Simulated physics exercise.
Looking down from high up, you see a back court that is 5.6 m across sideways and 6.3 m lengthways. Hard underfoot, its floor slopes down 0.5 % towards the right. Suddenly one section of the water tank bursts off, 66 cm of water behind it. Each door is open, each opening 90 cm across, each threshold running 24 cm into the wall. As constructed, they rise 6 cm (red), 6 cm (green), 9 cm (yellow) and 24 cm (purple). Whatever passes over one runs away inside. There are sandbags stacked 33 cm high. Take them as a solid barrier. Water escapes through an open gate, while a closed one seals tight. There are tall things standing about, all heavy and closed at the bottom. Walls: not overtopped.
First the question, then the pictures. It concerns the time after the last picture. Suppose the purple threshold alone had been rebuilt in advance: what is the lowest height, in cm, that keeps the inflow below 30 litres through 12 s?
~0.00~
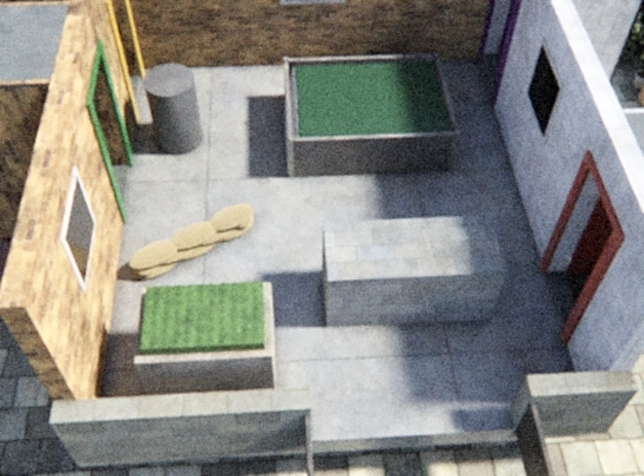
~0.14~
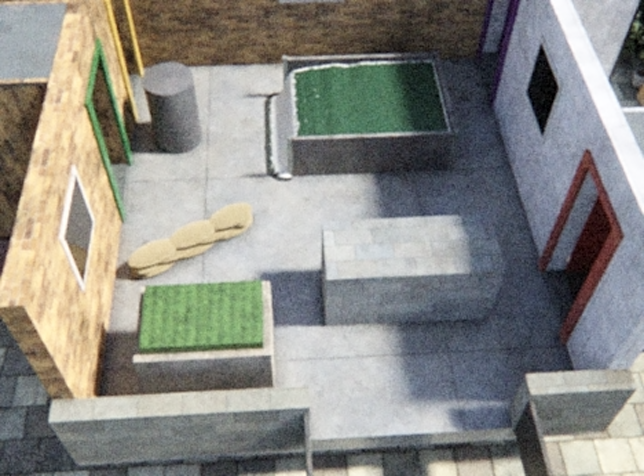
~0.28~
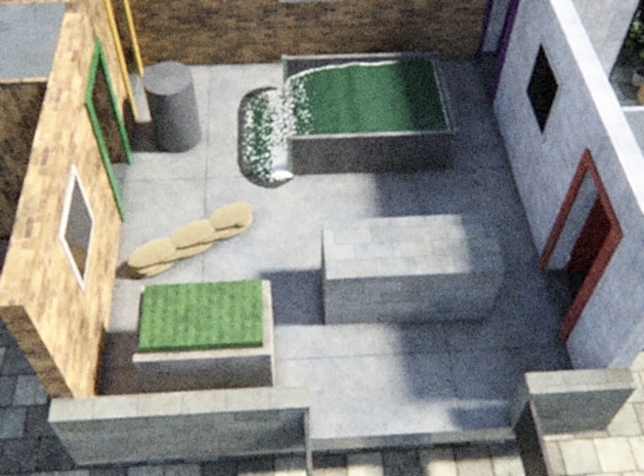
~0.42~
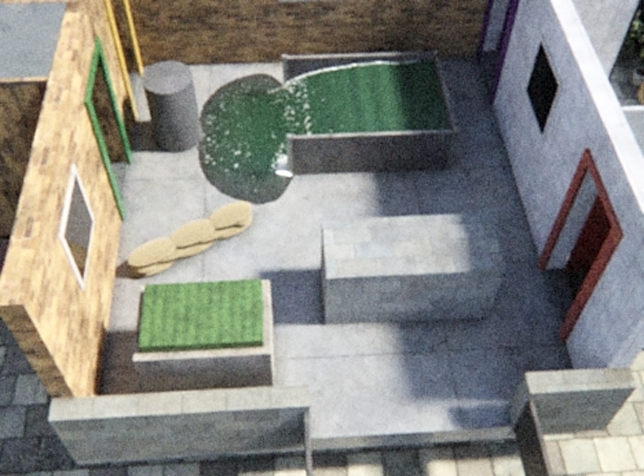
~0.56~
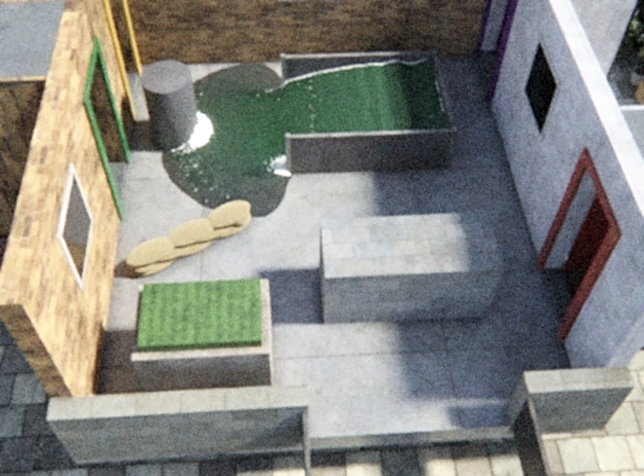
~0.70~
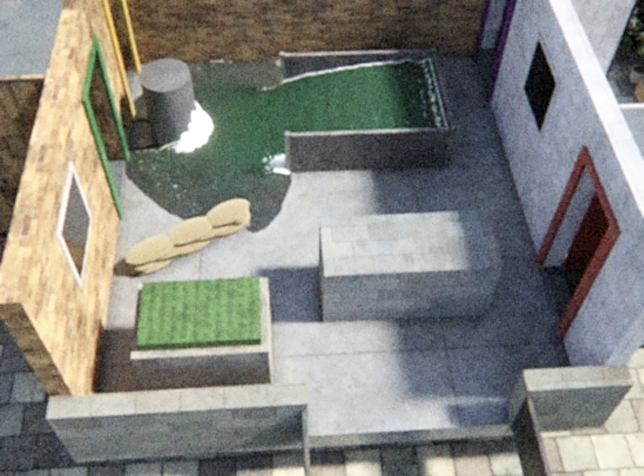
About 8 cm.
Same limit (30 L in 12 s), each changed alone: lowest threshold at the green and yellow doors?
About 23 cm at green and about 29 cm at yellow.
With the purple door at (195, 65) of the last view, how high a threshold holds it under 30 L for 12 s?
Something near 24 cm.
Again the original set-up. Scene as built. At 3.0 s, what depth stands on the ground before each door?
In cm: Red 0, green 19, yellow 26, purple 0.
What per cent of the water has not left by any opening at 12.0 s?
Around 66 in a hundred parts remain.
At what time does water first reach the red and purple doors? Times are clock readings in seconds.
The front reaches red at 7.5 s and purple at 4.5 s.
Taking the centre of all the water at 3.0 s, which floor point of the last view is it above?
The centre of all the water is around (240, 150).
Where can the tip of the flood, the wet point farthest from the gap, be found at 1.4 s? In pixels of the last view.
Close to pixel (113, 270).
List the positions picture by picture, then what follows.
The water tank at (367, 99) is whole and still, 66 cm deep; the purple door at (499, 32) is dry, in the first frame.
Water pours out at (290, 124) and has run 0.3 m, to (270, 152); about 9 cm deep outside, 66 cm at the back, in the second frame.
The front is at (245, 167), 0.7 m from the gap at (290, 124); 1.1 m2 of floor is wet, 66 cm left at the back, in the third frame.
The front is at (204, 159), 1.3 m from the gap at (290, 125); 2.6 m2 of floor is wet, 66 cm left at the back, in the fourth frame.
Water pours out at (288, 124) and has run 1.8 m, to (169, 165); about 7 cm deep outside, 64 cm at the back, in the fifth frame.
The front is at (127, 162), 2.4 m from the gap at (287, 123); 5.7 m2 of floor is wet, 55 cm left at the back; the purple door at (495, 27), 3.4 m from the gap, is still 3.4 m from the nearest water, in the sixth frame.
After 1.4 s water covers 25 % of the floor, deepest (42 cm) near (138, 71); it has not reached the purple door.
After 3.0 s water covers 35 % of the floor, deepest (30 cm) near (172, 224); it has not reached the purple door.
After 12.0 s water covers 95 % of the floor, deepest (8 cm) near (573, 372); 7 cm at the purple door, 0 litres in over its 24 cm threshold.
At the purple door as built, the water arrived by 4.6 s and peaked near 12 cm at 5.2 s.
Run again over the same 12 s with other heights there, 59 litres in over 6.5 cm, 17 litres over 9 cm. The limit of 30 litres is kept from about 8 cm up.
